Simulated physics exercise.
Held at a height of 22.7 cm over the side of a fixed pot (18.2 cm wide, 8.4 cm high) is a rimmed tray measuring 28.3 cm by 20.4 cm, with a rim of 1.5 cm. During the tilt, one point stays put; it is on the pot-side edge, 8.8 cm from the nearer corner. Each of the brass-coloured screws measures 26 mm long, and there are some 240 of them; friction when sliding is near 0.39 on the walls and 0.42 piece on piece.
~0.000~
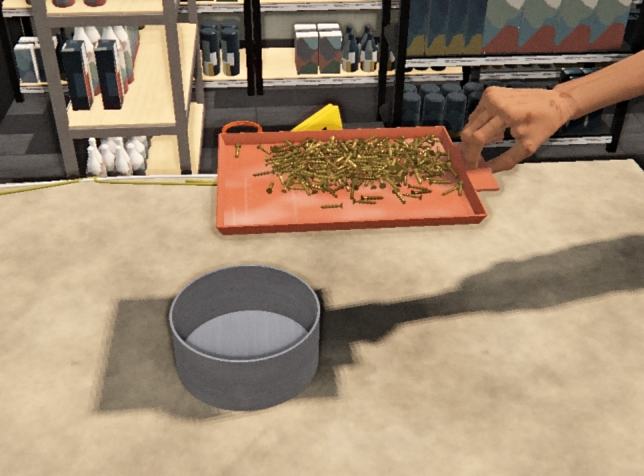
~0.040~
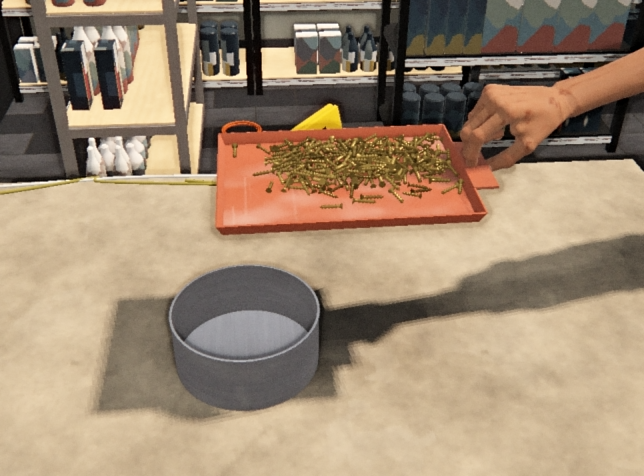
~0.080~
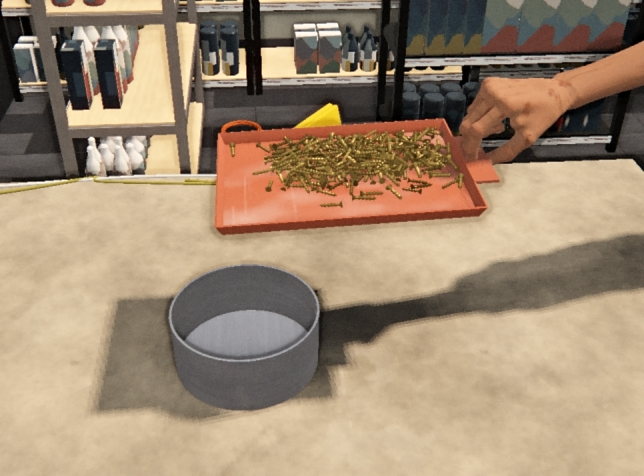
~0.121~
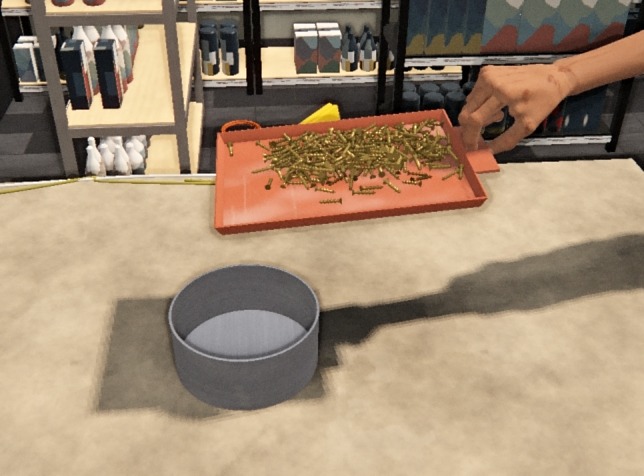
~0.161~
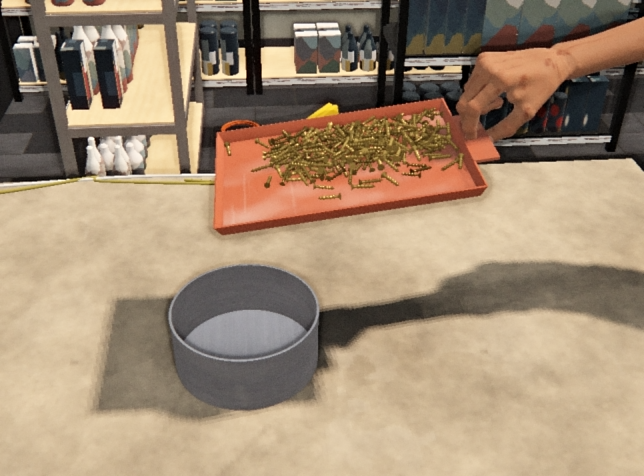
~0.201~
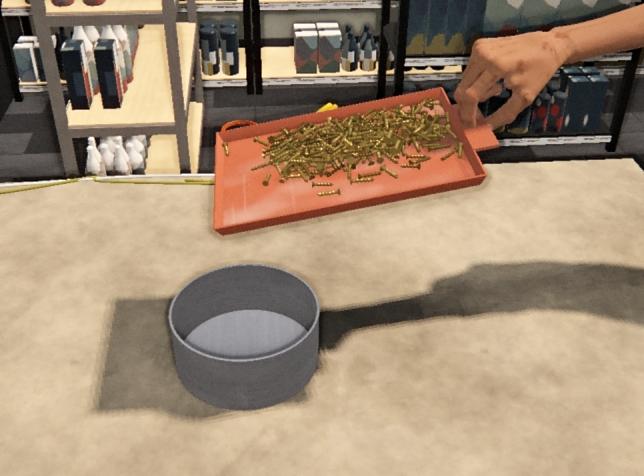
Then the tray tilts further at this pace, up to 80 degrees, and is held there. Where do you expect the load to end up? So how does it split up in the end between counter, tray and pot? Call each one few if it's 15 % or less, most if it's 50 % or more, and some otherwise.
I'd say counter most, tray few, pot some.
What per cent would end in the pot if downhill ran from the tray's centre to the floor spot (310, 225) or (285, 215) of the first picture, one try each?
Around 65 % for the first direction, around 60 % for the second.
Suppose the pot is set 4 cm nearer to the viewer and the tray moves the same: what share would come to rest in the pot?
With that change it comes to something like 15 in a hundred.
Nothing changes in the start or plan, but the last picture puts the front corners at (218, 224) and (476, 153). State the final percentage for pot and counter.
Per cent by place - pot 5, counter 95.
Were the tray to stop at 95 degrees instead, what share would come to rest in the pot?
Share in the pot: Around 25 %.
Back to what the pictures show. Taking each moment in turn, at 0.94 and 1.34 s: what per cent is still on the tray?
Roughly 20 then 0.
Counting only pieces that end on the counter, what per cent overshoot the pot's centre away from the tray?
Around 100 per cent, give or take.
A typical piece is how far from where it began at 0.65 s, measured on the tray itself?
Displacement on the tray: About 8 cm.
After 0.65 s, tilt 44 degrees; the tray holds 100 %, the pot 0 %.
After 0.94 s, tilt 66 degrees; the tray holds 20 %, the pot 0 %.
After 1.34 s, tilt 80 degrees; the tray holds 0 %, the pot 20 %.
In the end, at 2.3 s, counter 75 %, tray 0 %, pot 25 %.
